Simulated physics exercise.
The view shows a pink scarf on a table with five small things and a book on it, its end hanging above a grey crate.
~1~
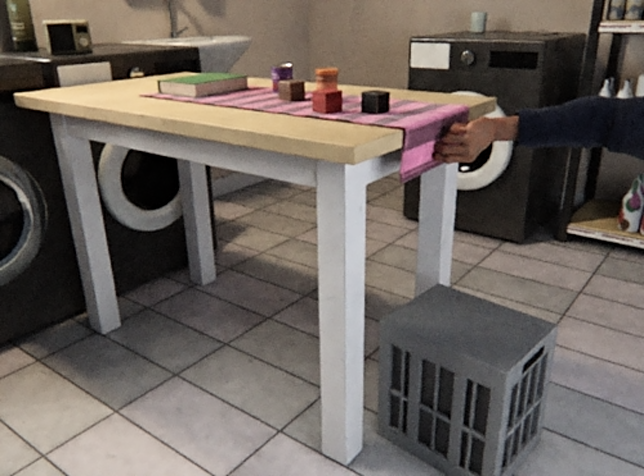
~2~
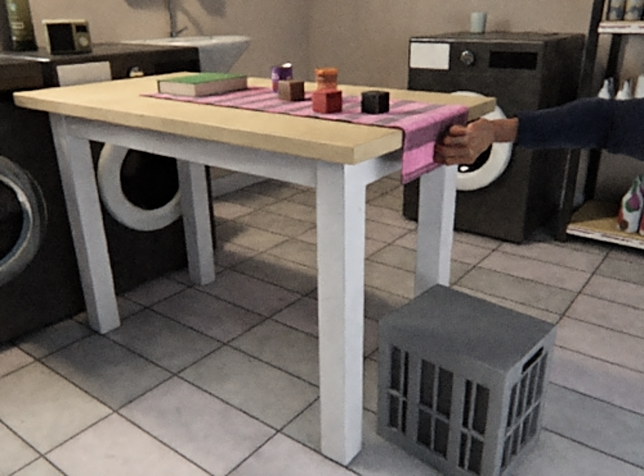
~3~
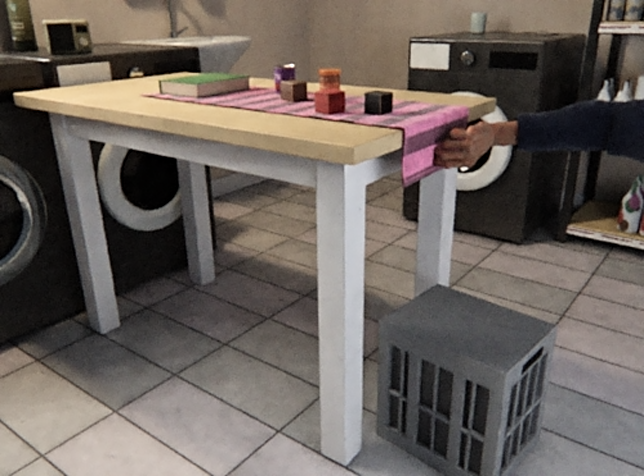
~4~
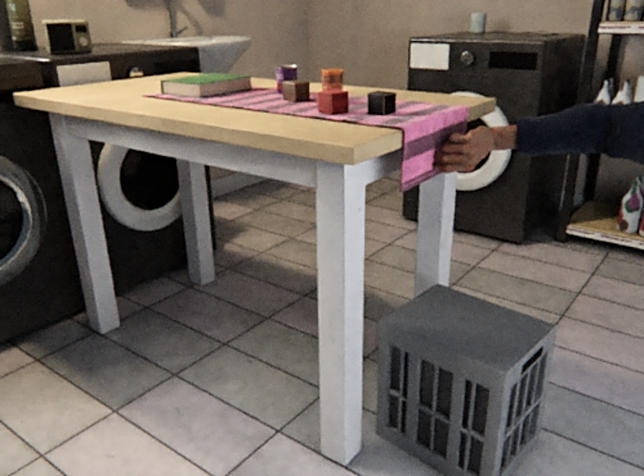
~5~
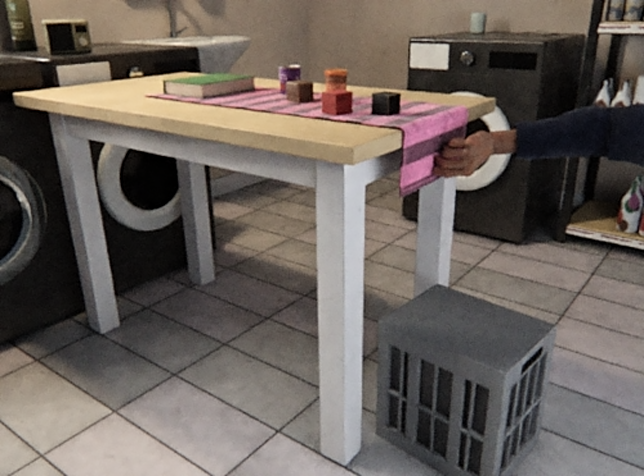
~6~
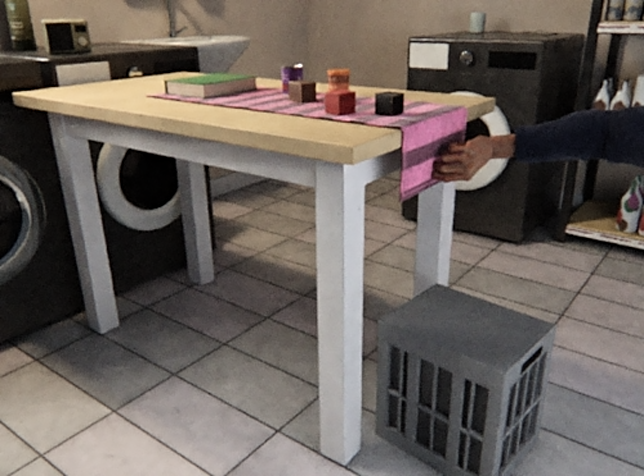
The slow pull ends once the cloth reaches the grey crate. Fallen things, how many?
Lost over the edge: Three.
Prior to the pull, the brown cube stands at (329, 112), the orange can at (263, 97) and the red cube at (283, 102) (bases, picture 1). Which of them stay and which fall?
First the brown cube, which is lost, then the orange can, which is kept, and finally the red cube, which is kept.
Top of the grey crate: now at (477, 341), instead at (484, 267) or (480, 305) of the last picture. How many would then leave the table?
Counting them gives 1 and 2.
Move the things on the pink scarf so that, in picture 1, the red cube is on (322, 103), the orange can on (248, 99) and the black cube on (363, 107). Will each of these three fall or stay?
Red cube - leaves the top, orange can - stays aboard, black cube - leaves the top.
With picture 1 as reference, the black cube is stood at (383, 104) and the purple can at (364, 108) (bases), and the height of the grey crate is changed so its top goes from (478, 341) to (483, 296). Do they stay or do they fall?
The black cube? Lost. The purple can? Lost.
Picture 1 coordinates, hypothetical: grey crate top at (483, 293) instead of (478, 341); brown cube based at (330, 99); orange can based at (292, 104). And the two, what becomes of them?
The brown cube stays put, the orange can stays put.
Soon after, hem near (431, 276); black cube and red cube gone.
Then, hem on the crate; black cube, red cube and orange can gone.
At rest, hem on the crate; black cube, red cube and orange can gone. It carries off three.
